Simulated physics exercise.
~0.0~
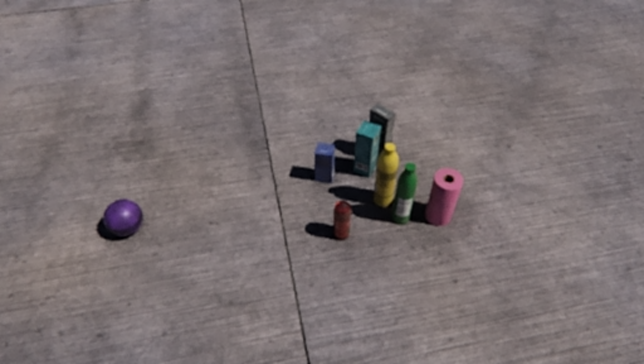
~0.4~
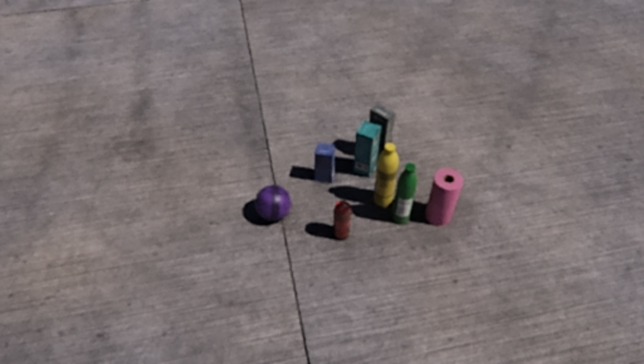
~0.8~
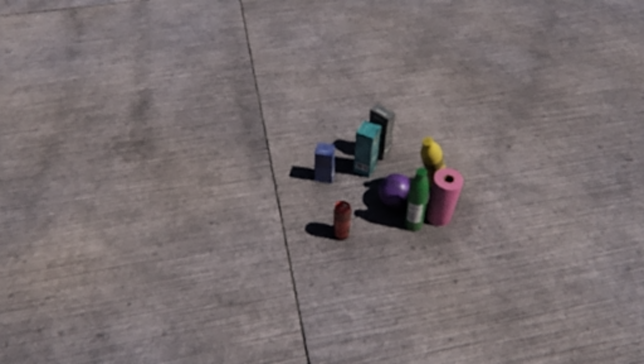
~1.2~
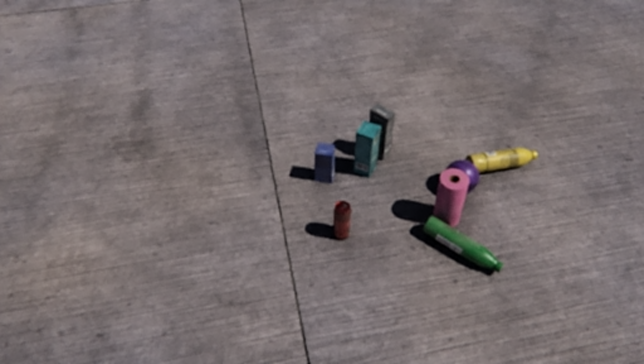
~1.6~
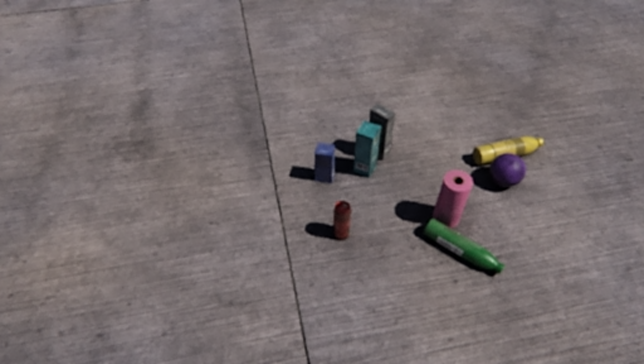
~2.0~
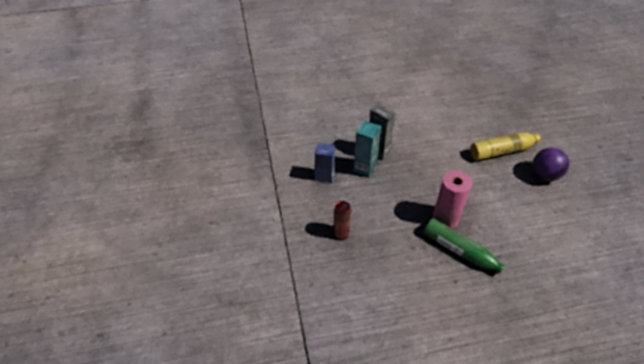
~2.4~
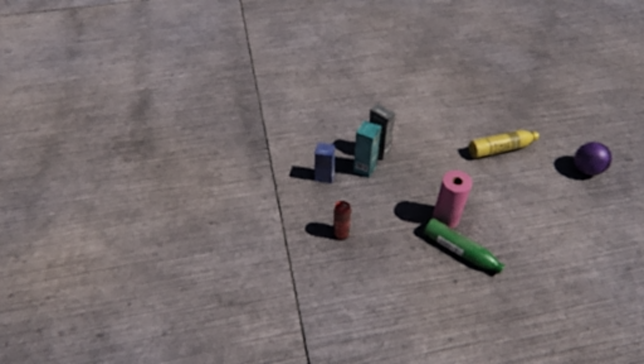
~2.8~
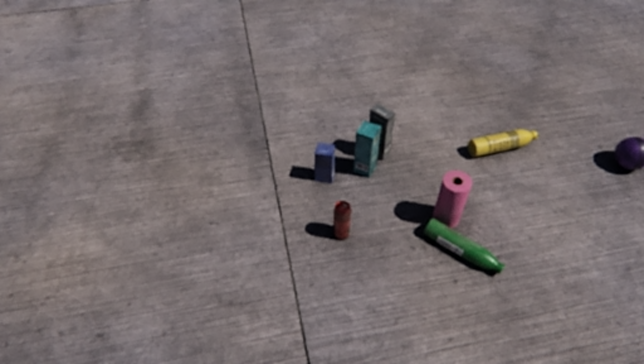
A purple ball rolled right across the concrete into a cluster of bottles, cartons and other items, knocking over the yellow and green bottles and nudging the pink roll, then rolled on toward the right edge while the rest stayed standing.
